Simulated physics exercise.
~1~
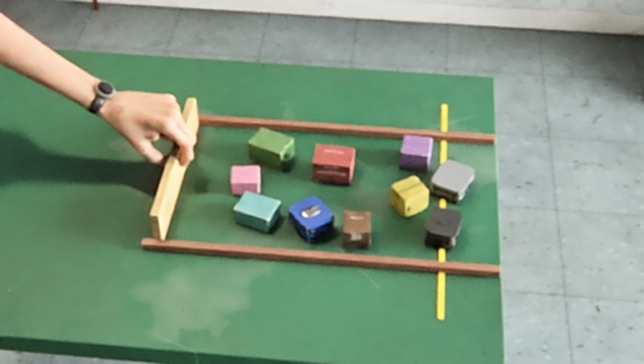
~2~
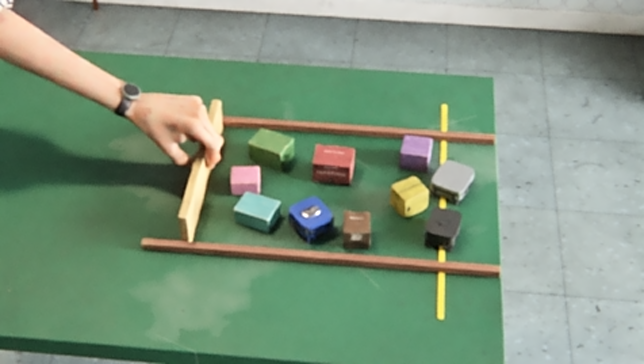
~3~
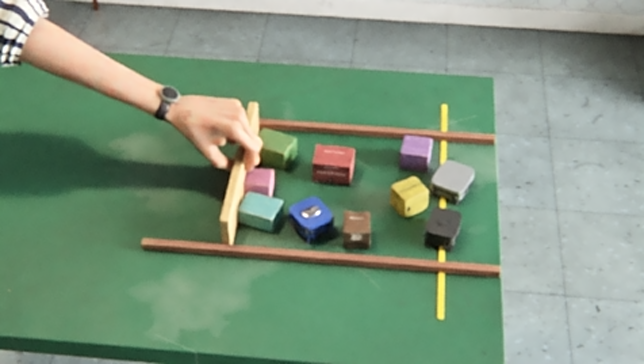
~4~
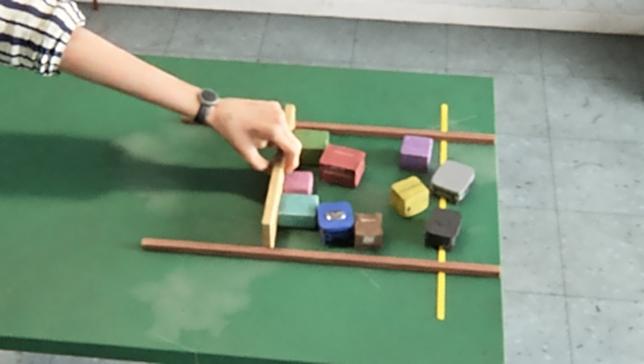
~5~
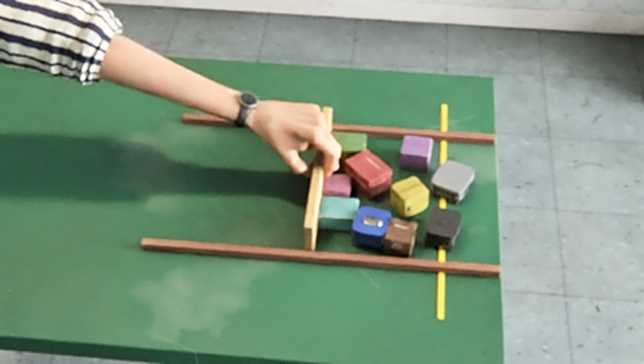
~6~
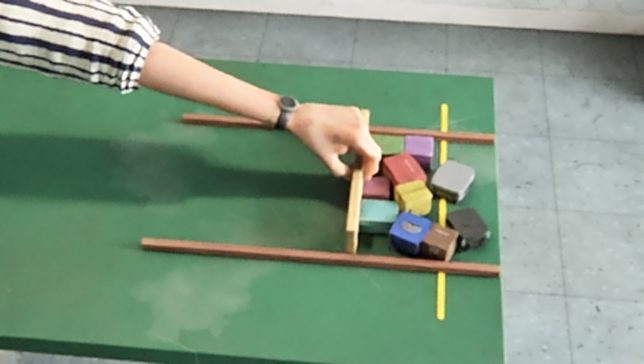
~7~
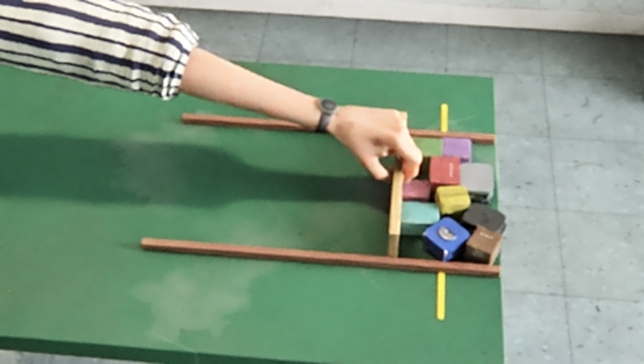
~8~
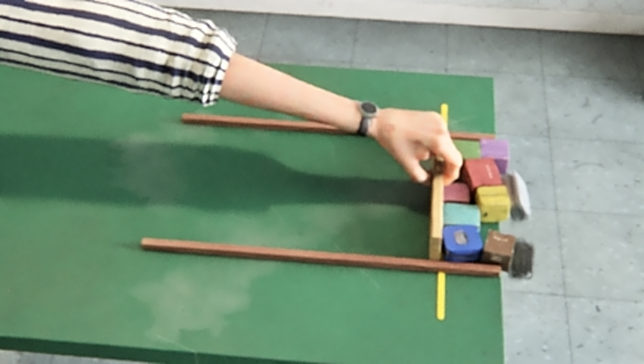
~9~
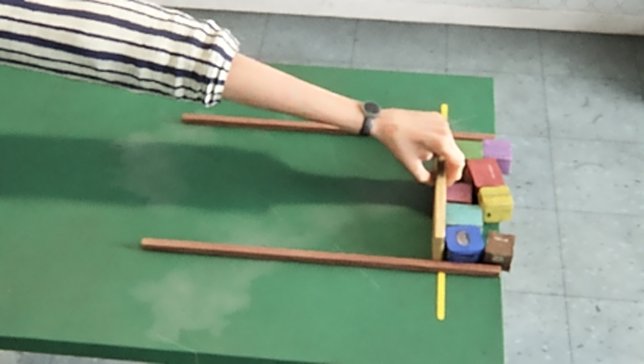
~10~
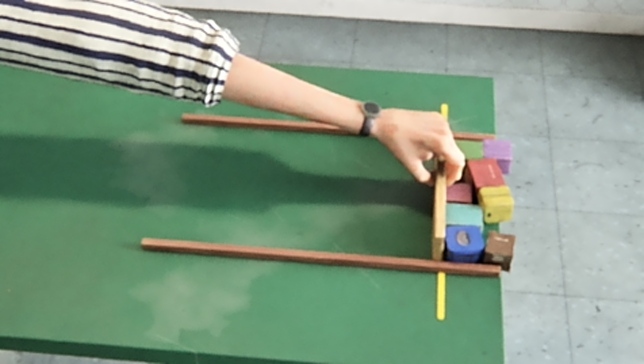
A hand pushed an upright wooden board rightward across a green table between two rails, bunching colourful little blocks together until the grey and black ones tipped off the edge, then stopped at the yellow tape with the rest crowded at the brink.
